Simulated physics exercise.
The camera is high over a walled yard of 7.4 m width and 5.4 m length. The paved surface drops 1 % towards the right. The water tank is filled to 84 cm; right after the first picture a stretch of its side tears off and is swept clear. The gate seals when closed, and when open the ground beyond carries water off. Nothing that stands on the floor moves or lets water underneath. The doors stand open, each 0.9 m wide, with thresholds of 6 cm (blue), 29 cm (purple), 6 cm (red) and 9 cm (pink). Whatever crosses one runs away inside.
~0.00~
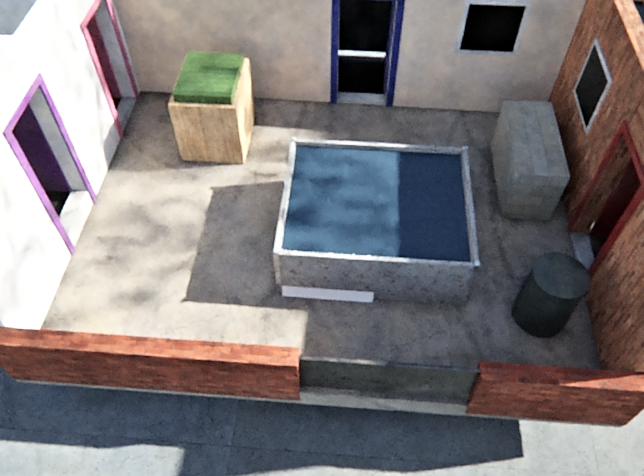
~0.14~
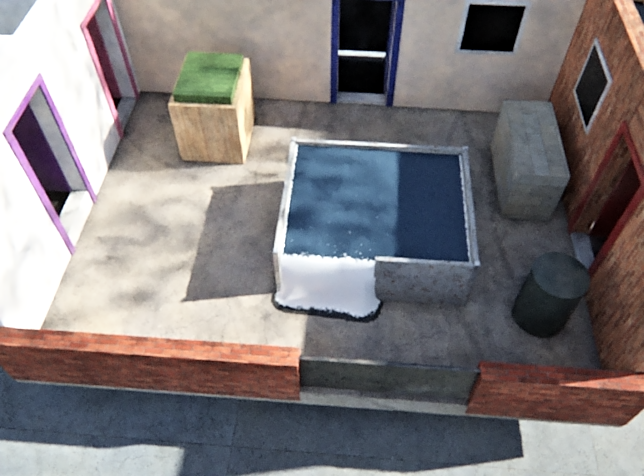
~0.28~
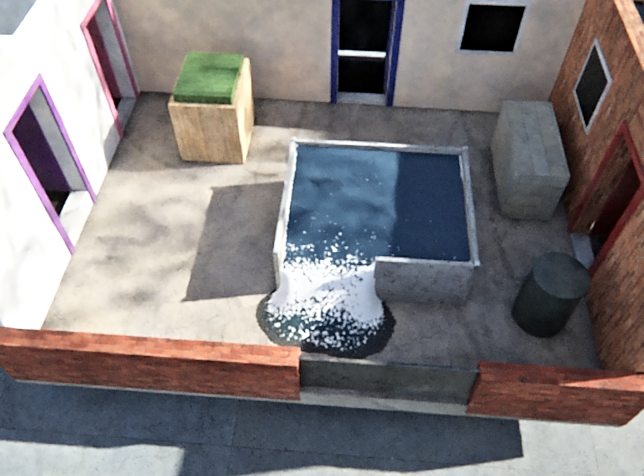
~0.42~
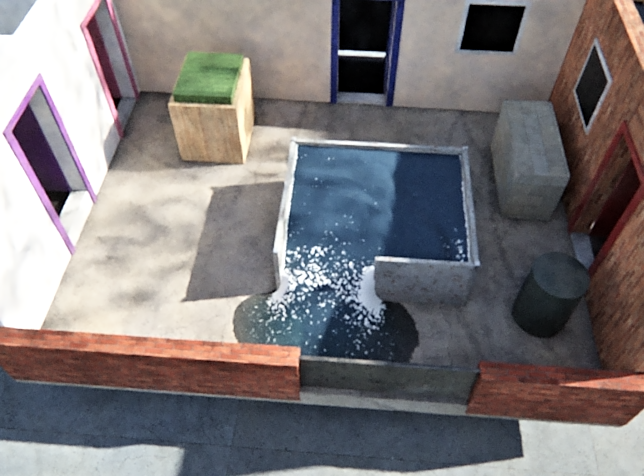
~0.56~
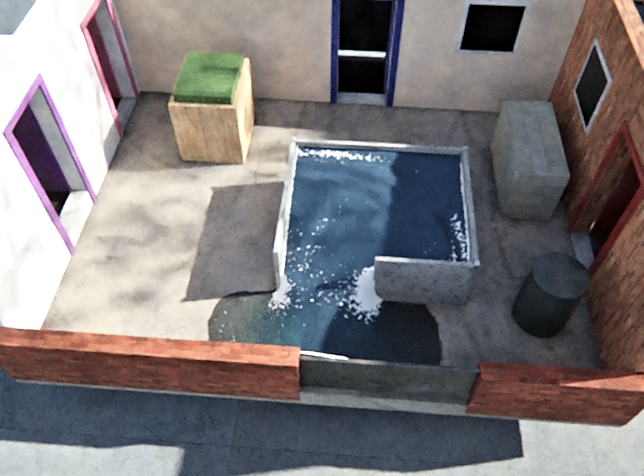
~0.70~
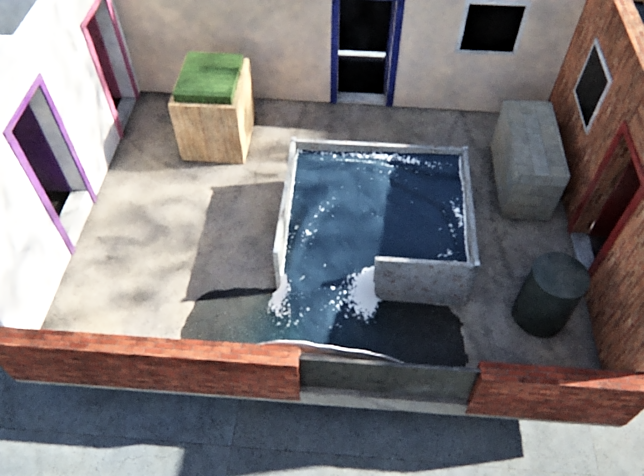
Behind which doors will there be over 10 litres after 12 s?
The water let in: At the blue door it goes over the limit; at the purple door it stays under the limit; at the red door it goes over the limit; at the pink door it goes over the limit.
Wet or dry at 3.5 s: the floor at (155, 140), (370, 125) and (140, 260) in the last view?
In turn: Wet, still dry, wet.
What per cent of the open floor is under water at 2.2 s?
Near 40 per cent is wet.
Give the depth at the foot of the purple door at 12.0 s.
Some 7.5 cm.
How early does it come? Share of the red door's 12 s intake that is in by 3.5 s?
Some 0 per cent by then.
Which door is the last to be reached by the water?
The blue one.
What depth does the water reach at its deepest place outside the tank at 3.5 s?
Up to some 36 cm.
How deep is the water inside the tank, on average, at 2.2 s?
Some 46 cm.
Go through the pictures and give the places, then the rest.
The water tank at (377, 201) is whole and still, 84 cm deep, in the first picture.
The front is at (375, 310), 0.7 m from the gap at (327, 279); 0.3 m2 of floor is under water; 84 cm left at the back of the water tank, in the second picture.
The front is at (369, 349), 1.0 m from the gap at (327, 281); 1.2 m2 of floor is under water; 84 cm left at the back of the water tank, in the third picture.
The front is at a hidden place, 1.5 m from the gap at (327, 282); 2.4 m2 of floor is under water; 84 cm left at the back of the water tank, in the fourth picture.
The front is at a hidden place, 1.8 m from the gap at (327, 283); 3.2 m2 of floor is under water; 79 cm left at the back of the water tank, in the fifth picture.
Water pours out at (327, 283) and has run 2.2 m, to a hidden place; typically 11 cm deep outside, 72 cm at the water tank's back, in the sixth picture.
After 1.4 s water covers 25 % of the floor and is deepest (64 cm) near (308, 361); blue door not reached, purple door not reached, red door not reached, pink door not reached.
After 2.2 s water covers 40 % of the floor and is deepest (51 cm) near (308, 361); blue door not reached, purple door 15 cm at the sill, 0 L in, red door 2 cm at the sill, 0 L in, pink door not reached.
After 3.5 s water covers 65 % of the floor and is deepest (36 cm) near (321, 375); blue door not reached, purple door 19 cm at the sill, 0 L in, red door 9 cm at the sill, 1 L in, pink door 6 cm at the sill, 0 L in.
After 7.0 s water covers 95 % of the floor and is deepest (22 cm) near (544, 121); blue door 7 cm at the sill, 2 L in, purple door 10 cm at the sill, 0 L in, red door 15 cm at the sill, 63 L in, pink door 20 cm at the sill, 100 L in.
After 12.0 s water covers 100 % of the floor and is deepest (18 cm) near (544, 121); blue door 15 cm at the sill, 111 L in, purple door 7 cm at the sill, 0 L in, red door 13 cm at the sill, 204 L in, pink door 9 cm at the sill, 173 L in.
